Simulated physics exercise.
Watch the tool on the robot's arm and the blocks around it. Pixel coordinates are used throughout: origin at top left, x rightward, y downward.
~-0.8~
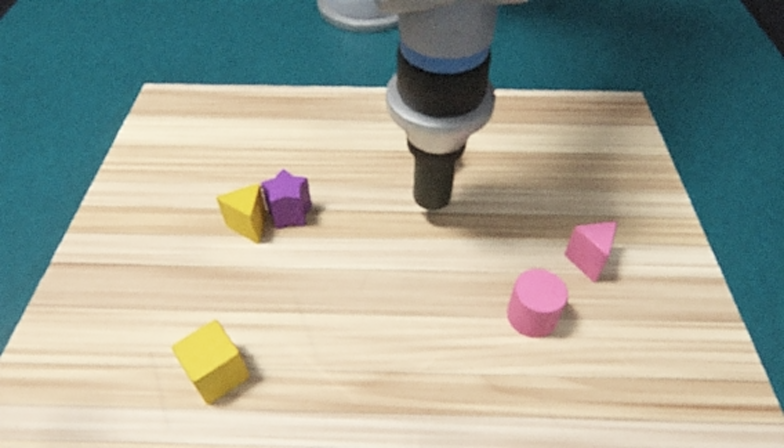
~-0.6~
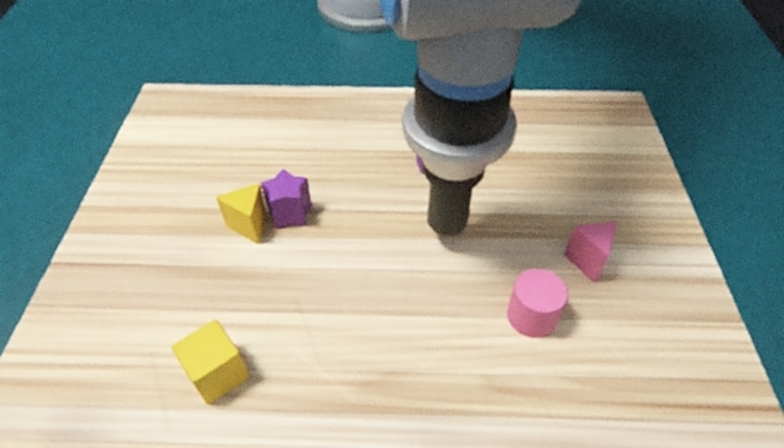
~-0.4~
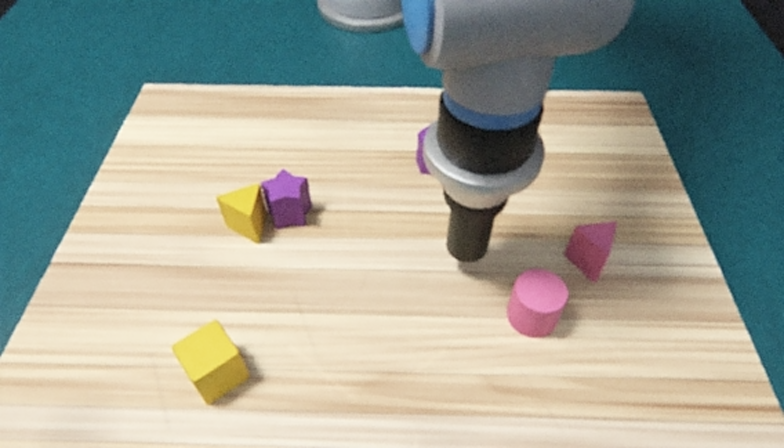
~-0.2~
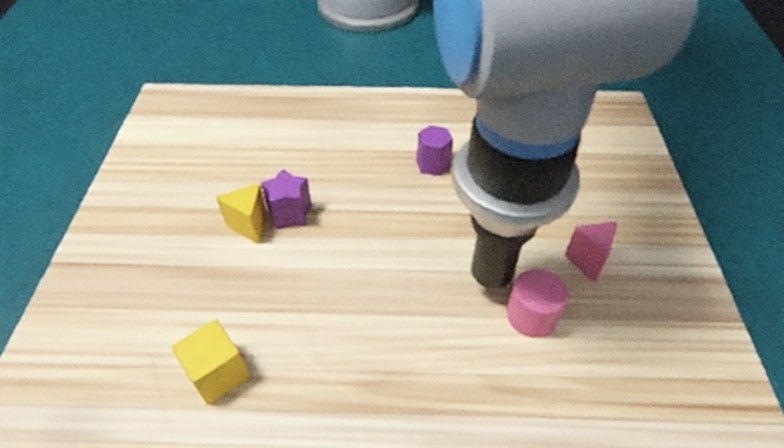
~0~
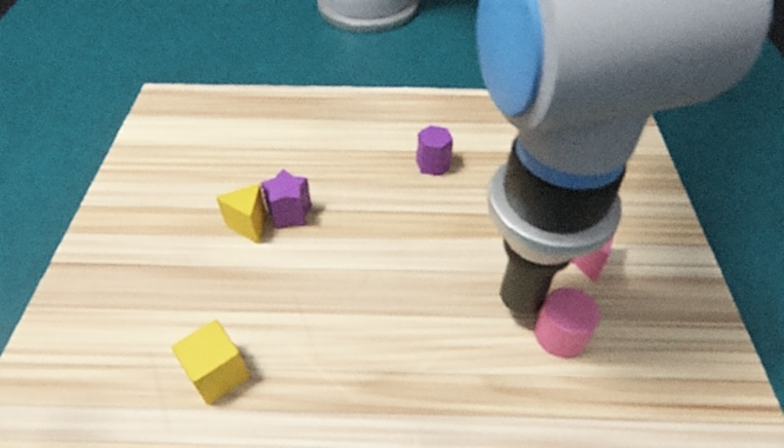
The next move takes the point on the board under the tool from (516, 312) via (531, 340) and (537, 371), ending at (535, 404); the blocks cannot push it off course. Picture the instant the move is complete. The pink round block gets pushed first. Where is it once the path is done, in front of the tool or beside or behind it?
Answer: Slipped away.
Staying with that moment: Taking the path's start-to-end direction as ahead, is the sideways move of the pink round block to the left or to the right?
To the left.
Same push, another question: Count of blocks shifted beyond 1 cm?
That push would leave one block displaced by more than about 1 cm.
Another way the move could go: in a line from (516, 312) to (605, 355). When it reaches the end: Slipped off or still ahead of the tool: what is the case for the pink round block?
Answer: Still ahead.
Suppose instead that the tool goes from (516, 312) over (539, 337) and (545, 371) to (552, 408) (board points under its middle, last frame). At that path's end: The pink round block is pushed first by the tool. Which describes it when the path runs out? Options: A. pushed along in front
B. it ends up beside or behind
It's B.
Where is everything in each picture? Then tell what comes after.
In the first picture, tip of the tool (432, 196), middles of tops, pink round block (542, 289), pink triangular piece (600, 234).
In the second picture, tool (447, 221), nothing pushed.
In the third picture, tool (467, 246), nothing pushed.
In the fourth picture, tool (492, 271), nothing pushed.
In the fifth picture, tool (522, 295), pink round block (573, 309), pink triangular piece hidden.
The first path, step by step. Halfway along, tool (542, 340); pink round block (600, 332).
At the end, tool (542, 390); pink round block (600, 332); pink triangular piece unmoved.
